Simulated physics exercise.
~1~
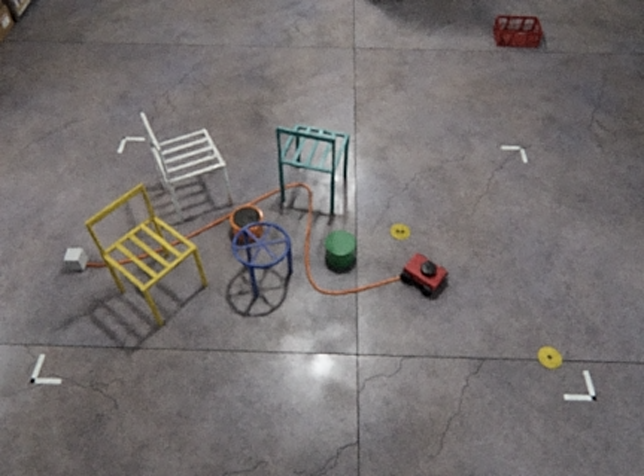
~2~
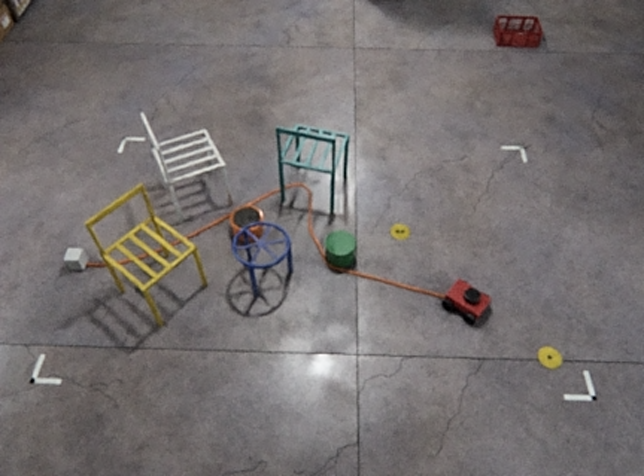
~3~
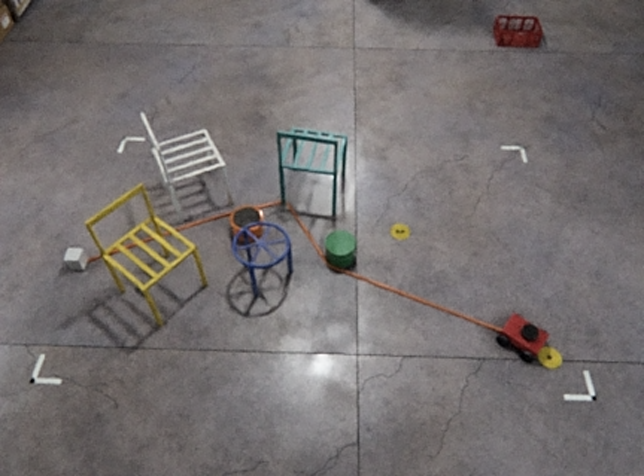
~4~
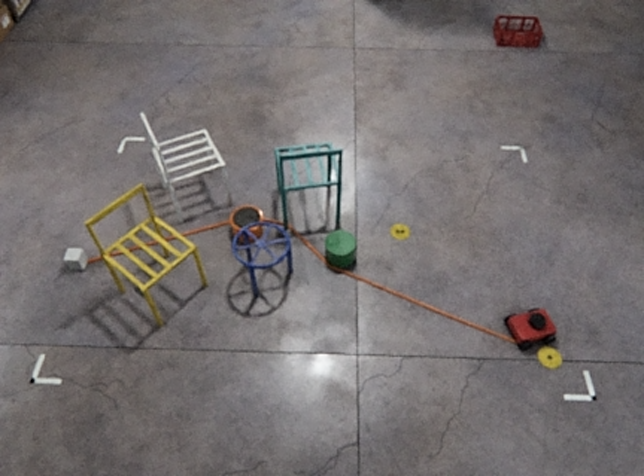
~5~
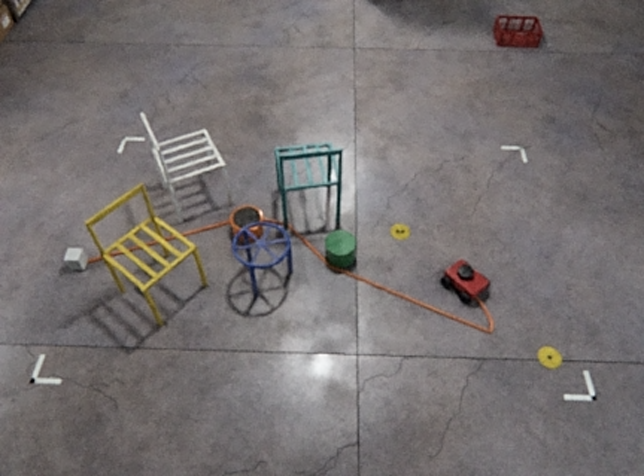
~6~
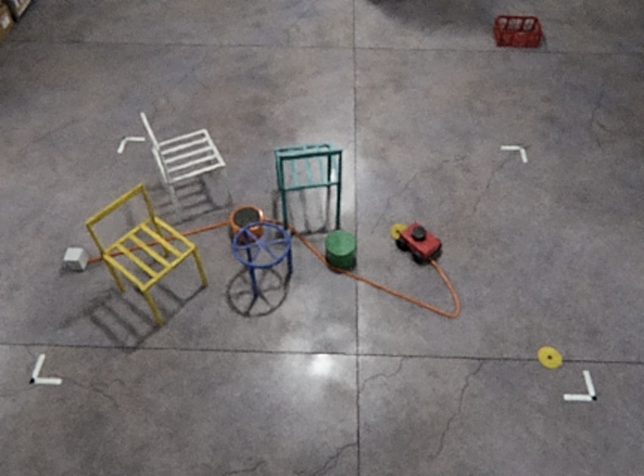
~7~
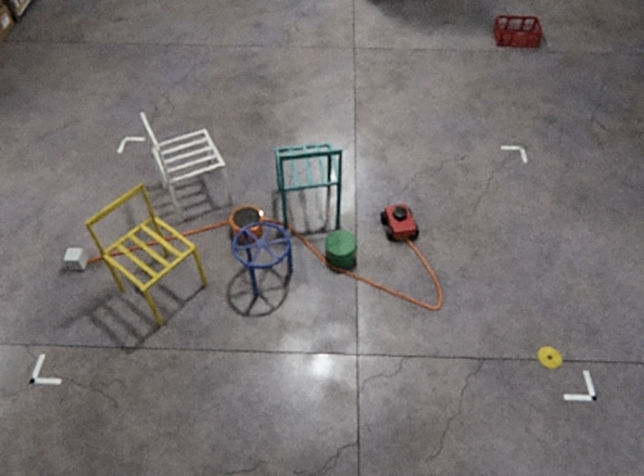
A grey concrete floor with white corner marks is seen from high above. Yellow and white chairs stand at left, a teal chair near the centre, with an orange pot, a blue stool and a green bin close by, and a red crate lies far off. A red cart, tied by an orange lead to a small pale block at left, drives right and down to the lower yellow mark. The lead straightens against the green bin, and the teal chair turns and shifts slightly downward. The cart then heads up and left across the other yellow mark and stops, the lead slack behind it and the chair still displaced.
